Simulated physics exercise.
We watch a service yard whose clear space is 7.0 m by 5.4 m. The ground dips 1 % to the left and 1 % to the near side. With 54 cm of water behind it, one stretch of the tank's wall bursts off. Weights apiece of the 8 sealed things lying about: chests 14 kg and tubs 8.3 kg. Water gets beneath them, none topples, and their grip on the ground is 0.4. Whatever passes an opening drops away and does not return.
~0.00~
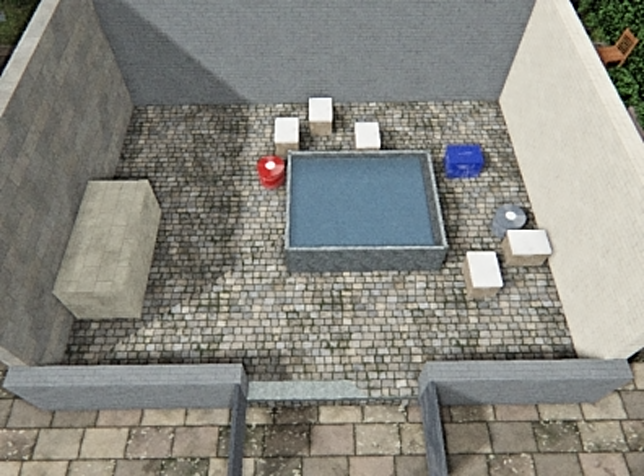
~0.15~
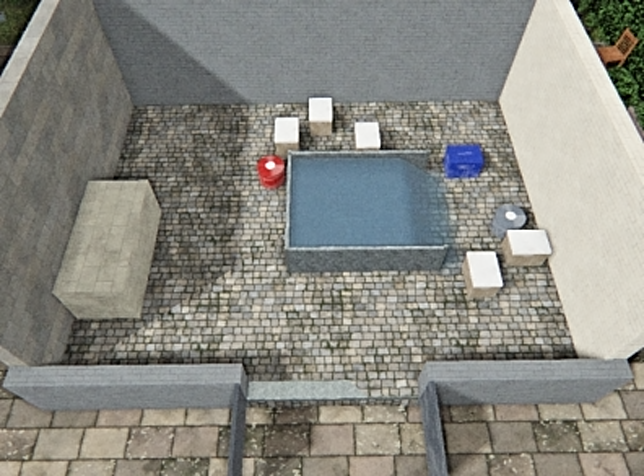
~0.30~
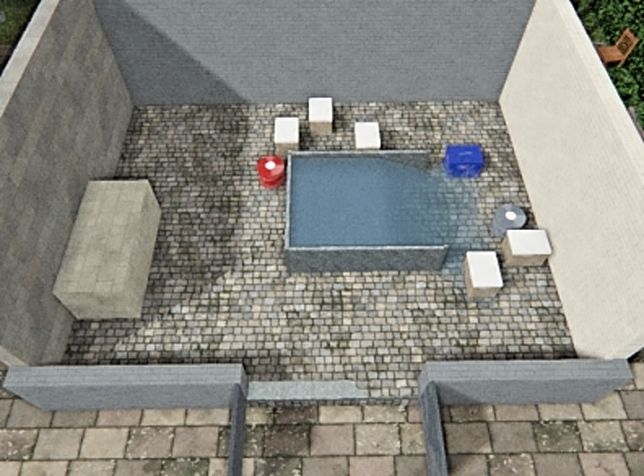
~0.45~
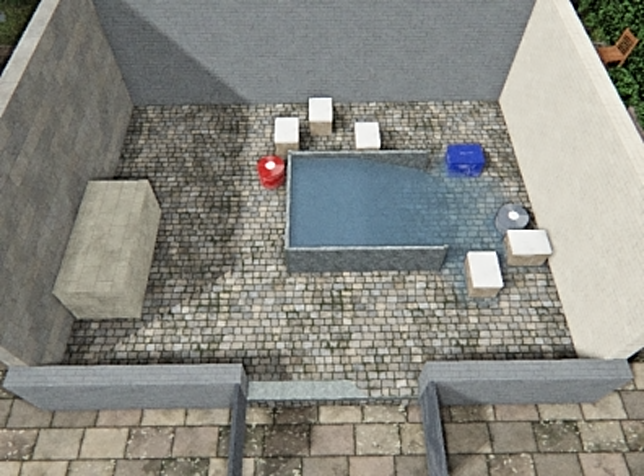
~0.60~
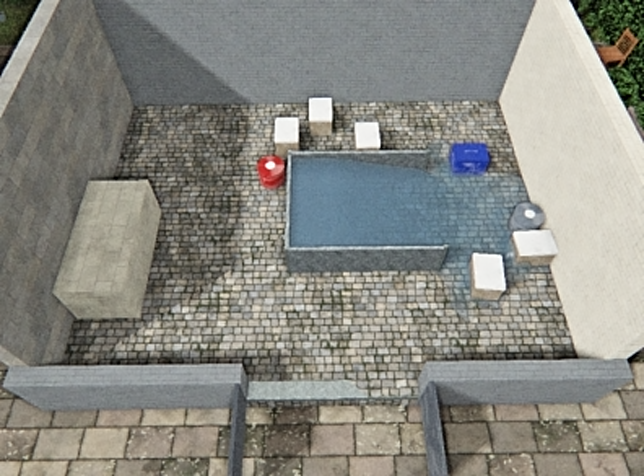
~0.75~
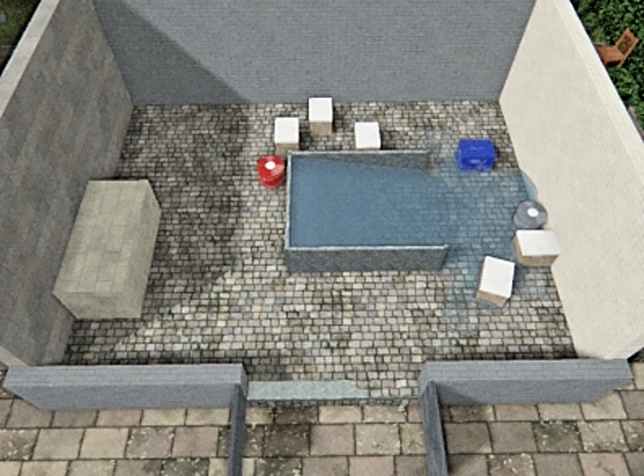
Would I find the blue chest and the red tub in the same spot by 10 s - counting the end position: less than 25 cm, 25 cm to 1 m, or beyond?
The blue chest ends far away, the red tub slides a little.
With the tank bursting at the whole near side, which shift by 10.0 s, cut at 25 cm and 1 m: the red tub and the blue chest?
Then the red tub barely shifts, the blue chest stays put.
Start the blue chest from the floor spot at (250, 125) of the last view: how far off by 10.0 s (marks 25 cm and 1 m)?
It travels far.
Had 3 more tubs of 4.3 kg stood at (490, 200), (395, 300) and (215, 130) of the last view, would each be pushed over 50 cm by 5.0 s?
In that order: Over, more, under.
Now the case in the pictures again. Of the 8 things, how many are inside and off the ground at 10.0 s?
I count 8.
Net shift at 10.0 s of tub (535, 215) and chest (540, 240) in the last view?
In that order: 600 cm, 500 cm.
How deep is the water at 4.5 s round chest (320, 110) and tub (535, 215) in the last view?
About 4 and 6 cm.
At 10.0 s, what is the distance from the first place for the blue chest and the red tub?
Roughly 400 and 40 cm.
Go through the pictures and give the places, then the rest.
The first frame shows the blue chest at (465, 154), on the bottom; the red tub at (271, 166), on the bottom; 4.0 m2 under water; 0 of 8 have shifted.
The second frame shows the blue chest at (465, 154) rests on the ground; the red tub at (271, 166), on the bottom; water covers 4.9 m2; 0 of 8 have shifted.
The third frame shows the blue chest at (465, 154) rests on the ground; the red tub at (271, 166), on the bottom; water covers 5.9 m2; 0 of 8 have shifted.
The fourth frame shows the blue chest at (466, 153), on the bottom; the red tub at (271, 166) rests on the ground; water covers 6.7 m2; 0 of 8 have shifted.
The fifth frame shows the blue chest at (471, 152) rests on the ground, 12 cm from its start; the red tub at (271, 166), on the bottom; 7.9 m2 under water; 4 of 8 have shifted.
The sixth frame shows the blue chest at (478, 148) rests on the ground, 26 cm from its start; the red tub at (271, 166), on the bottom; water covers 8.9 m2; 4 of 8 have shifted.
After 2.0 s the blue chest is near (479, 94), 1.5 m from its start, afloat; the red tub is near (271, 166), 0.0 m from its start, aground; 0 of 8 are out; 3 afloat.
After 4.5 s the blue chest is near (297, 146), 2.8 m from its start, aground; the red tub is near (270, 166), 0.0 m from its start, aground; 0 of 8 are out; 1 afloat.
After 7.0 s the blue chest is near (223, 164), 4.0 m from its start, aground; the red tub is near (258, 180), 0.4 m from its start, aground; 0 of 8 are out; 3 afloat.
After 10.0 s the blue chest is near (217, 159), 4.1 m from its start, afloat; the red tub is near (268, 184), 0.4 m from its start, afloat; 0 of 8 are out; 8 afloat.
